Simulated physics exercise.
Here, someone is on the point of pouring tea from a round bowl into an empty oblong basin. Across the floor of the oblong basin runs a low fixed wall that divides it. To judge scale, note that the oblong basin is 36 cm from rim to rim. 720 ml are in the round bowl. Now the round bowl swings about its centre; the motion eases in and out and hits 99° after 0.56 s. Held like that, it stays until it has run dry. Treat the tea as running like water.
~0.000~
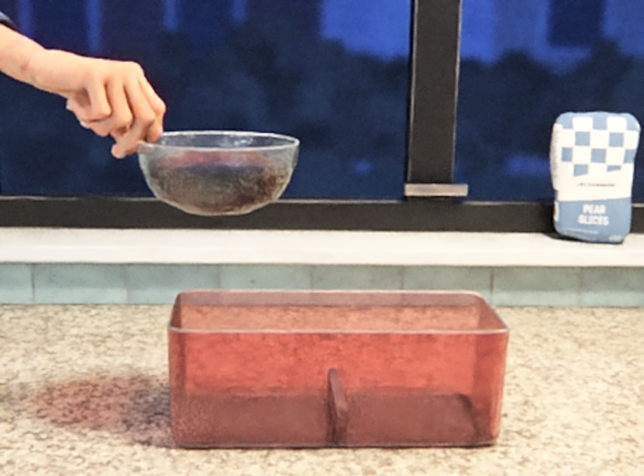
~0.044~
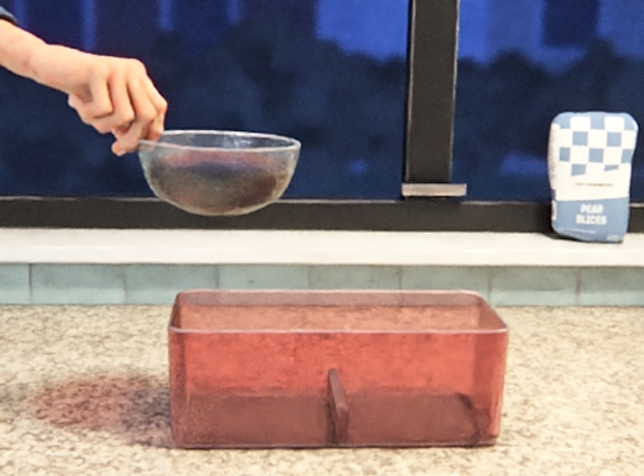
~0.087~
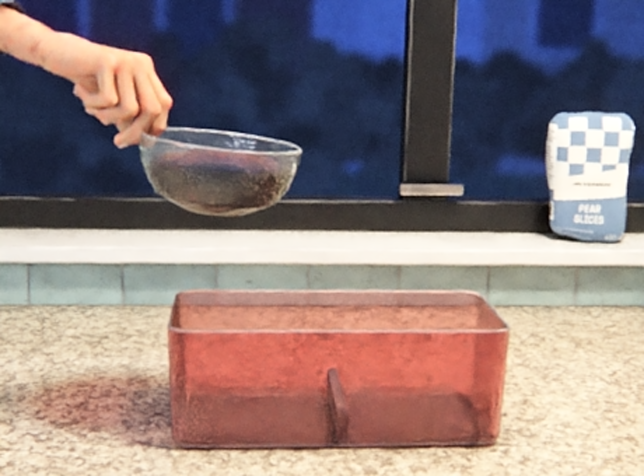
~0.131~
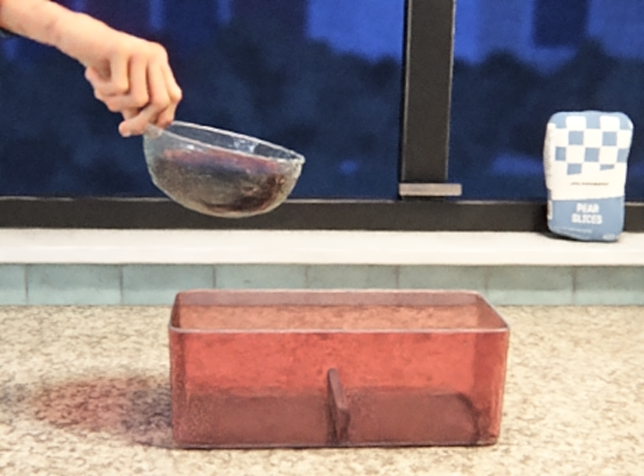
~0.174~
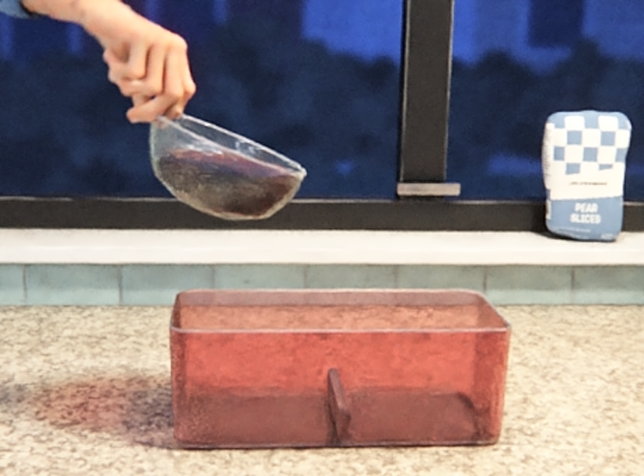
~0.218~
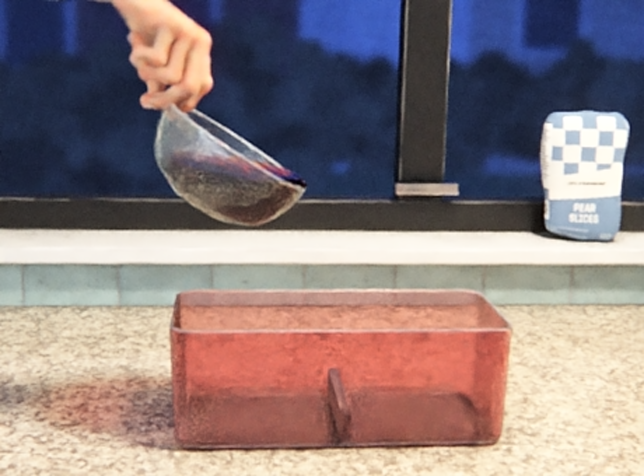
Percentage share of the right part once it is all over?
51 per cent.
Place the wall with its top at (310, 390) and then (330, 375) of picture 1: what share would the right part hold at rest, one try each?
The first gives near 70 per cent and the second near 55 per cent.
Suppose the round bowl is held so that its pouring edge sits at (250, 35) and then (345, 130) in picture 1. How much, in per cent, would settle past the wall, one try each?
The first try gives 25 percent and the second 70 percent.
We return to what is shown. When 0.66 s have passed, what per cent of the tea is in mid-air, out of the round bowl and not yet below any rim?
Some 4 per cent.
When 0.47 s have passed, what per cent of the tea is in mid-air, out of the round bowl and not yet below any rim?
Near 50 in a hundred.
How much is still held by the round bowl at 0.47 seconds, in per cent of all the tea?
Close to 14 percent of the liquid remains at that time.
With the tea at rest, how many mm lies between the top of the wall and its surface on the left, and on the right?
About 20 mm left, about 18 mm right.
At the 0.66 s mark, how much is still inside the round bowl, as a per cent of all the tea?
Remaining share: Approx. 1 %.
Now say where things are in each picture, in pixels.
The first frame shows tilt 0°; pouring edge (298, 144); surface from (144, 162) to (292, 164); the oblong basin's rim runs from (173, 311) to (494, 312); the wall's top is at (338, 391).
The second frame shows tilt 2°; pouring edge (298, 145); surface from (145, 161) to (292, 165).
The third frame shows tilt 6°; pouring edge (300, 151); surface from (147, 158) to (293, 167).
The fourth frame shows tilt 13°; pouring edge (303, 161); surface from (149, 154) to (295, 170).
The fifth frame shows tilt 22°; pouring edge (304, 174); surface from (153, 153) to (300, 174).
The sixth frame shows tilt 33°; pouring edge (303, 190); surface from (158, 155) to (296, 176); 1 per cent is over the edge.
By 0.47 s the tilt is 93° and 13 per cent is still to pour, 9 is left of the wall and 26 right of it.
By 0.66 s the tilt is 99° and 1 per cent is still to pour, 41 is left of the wall and 54 right of it.
By 0.85 s the tilt is 99° and 0 per cent is still to pour, 46 is left of the wall and 51 right of it.
By 1.06 s the tilt is 99° and 0 per cent is still to pour, 47 is left of the wall and 51 right of it.
At rest 47 per cent lies left of the wall, 51 right of it and 2 outside.
